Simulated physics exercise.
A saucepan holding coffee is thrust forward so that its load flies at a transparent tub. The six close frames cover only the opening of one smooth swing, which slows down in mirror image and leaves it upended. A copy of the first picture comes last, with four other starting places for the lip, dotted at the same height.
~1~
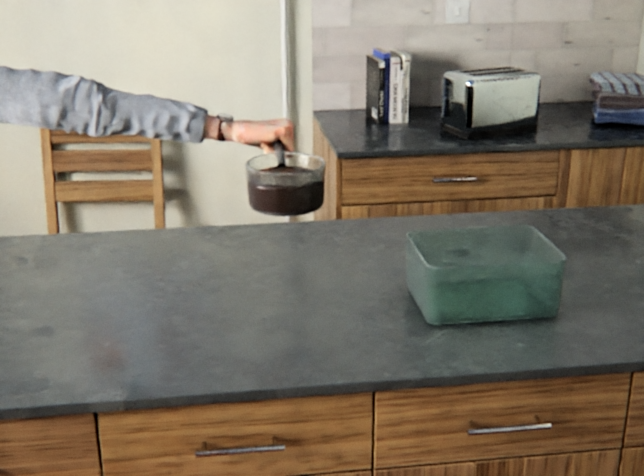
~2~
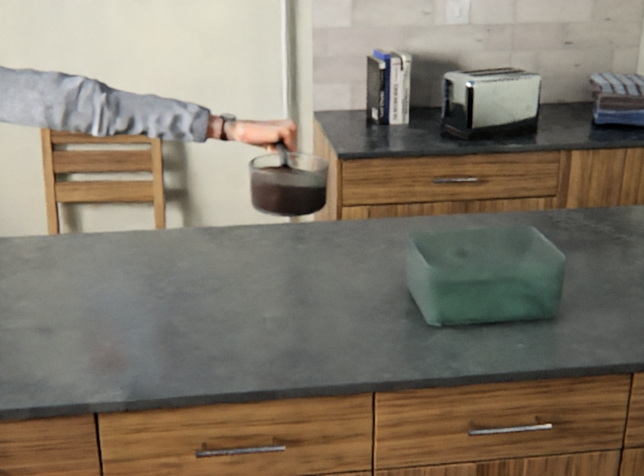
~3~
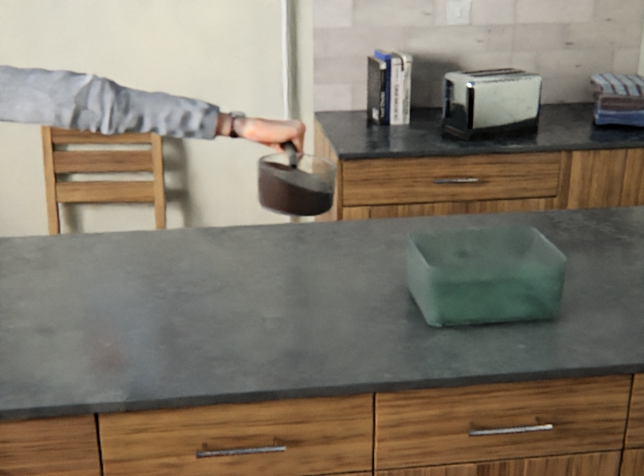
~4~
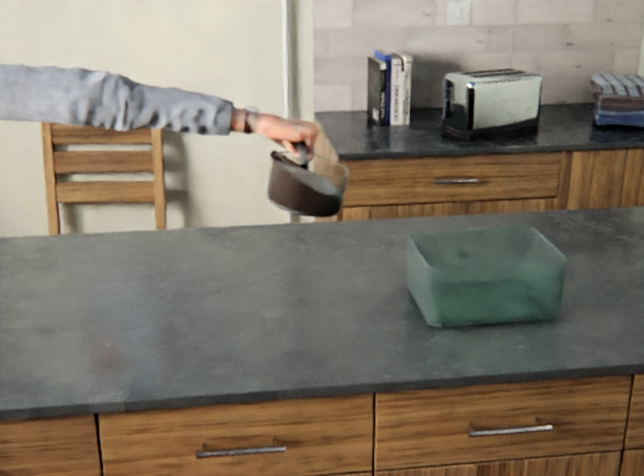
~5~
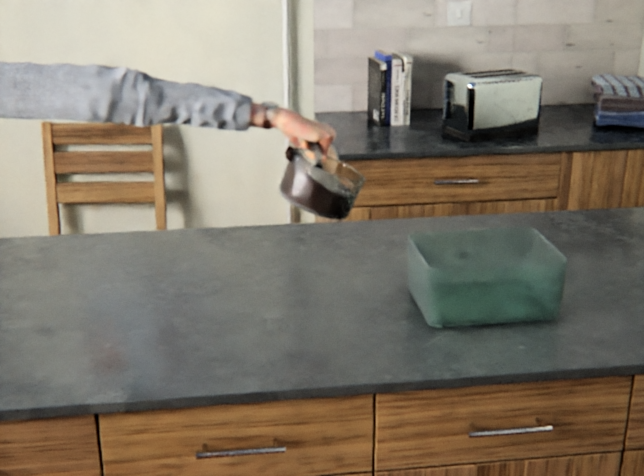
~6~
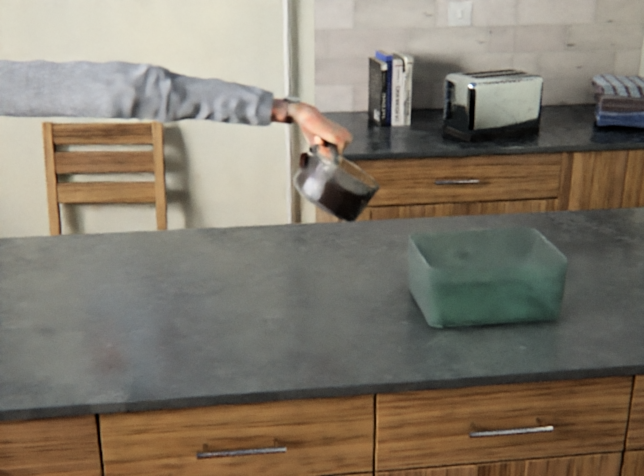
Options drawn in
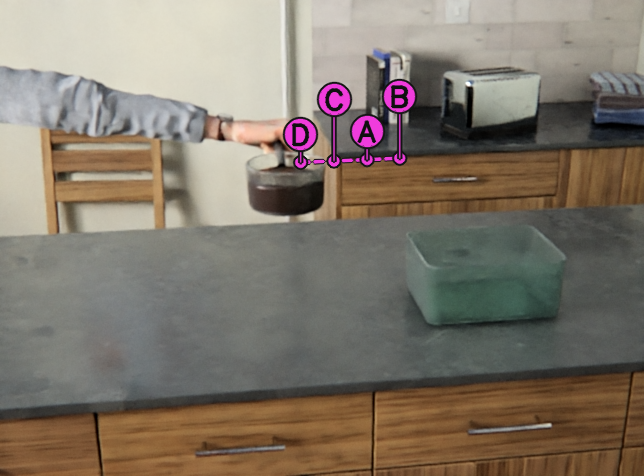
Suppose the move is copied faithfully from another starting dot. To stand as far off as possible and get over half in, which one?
Place D.
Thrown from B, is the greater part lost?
No.
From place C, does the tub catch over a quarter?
Yes.
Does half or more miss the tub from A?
No, that is safe.
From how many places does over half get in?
All four.
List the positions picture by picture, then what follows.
Upright, lip at (323, 161); tub from (425, 323) to (557, 314); nothing has left yet, in the first picture.
Upright, lip at (326, 162); nothing has left yet, in the second picture.
Tipped about 5°, lip at (335, 165); nothing has left yet, in the third picture.
Tipped about 12°, lip at (348, 170); coffee is over the rim, down to (282, 158), in the fourth picture.
Tipped about 22°, lip at (363, 176); coffee is over the rim, down to (287, 158), in the fifth picture.
Tipped about 34°, lip at (377, 184); coffee is over the rim, down to (302, 165), in the sixth picture.
In magenta, A at (367, 159); B at (399, 158); C at (334, 161); D at (300, 162).
If A is chosen, about 89 % lands in the tub, 5 % falls short and 6 % goes beside or beyond.
If B is chosen, about 69 % lands in the tub, 2 % falls short and 28 % goes beside or beyond.
If C is chosen, about 80 % lands in the tub, 12 % falls short and 7 % goes beside or beyond.
If D is chosen, about 61 % lands in the tub, 31 % falls short and 8 % goes beside or beyond.
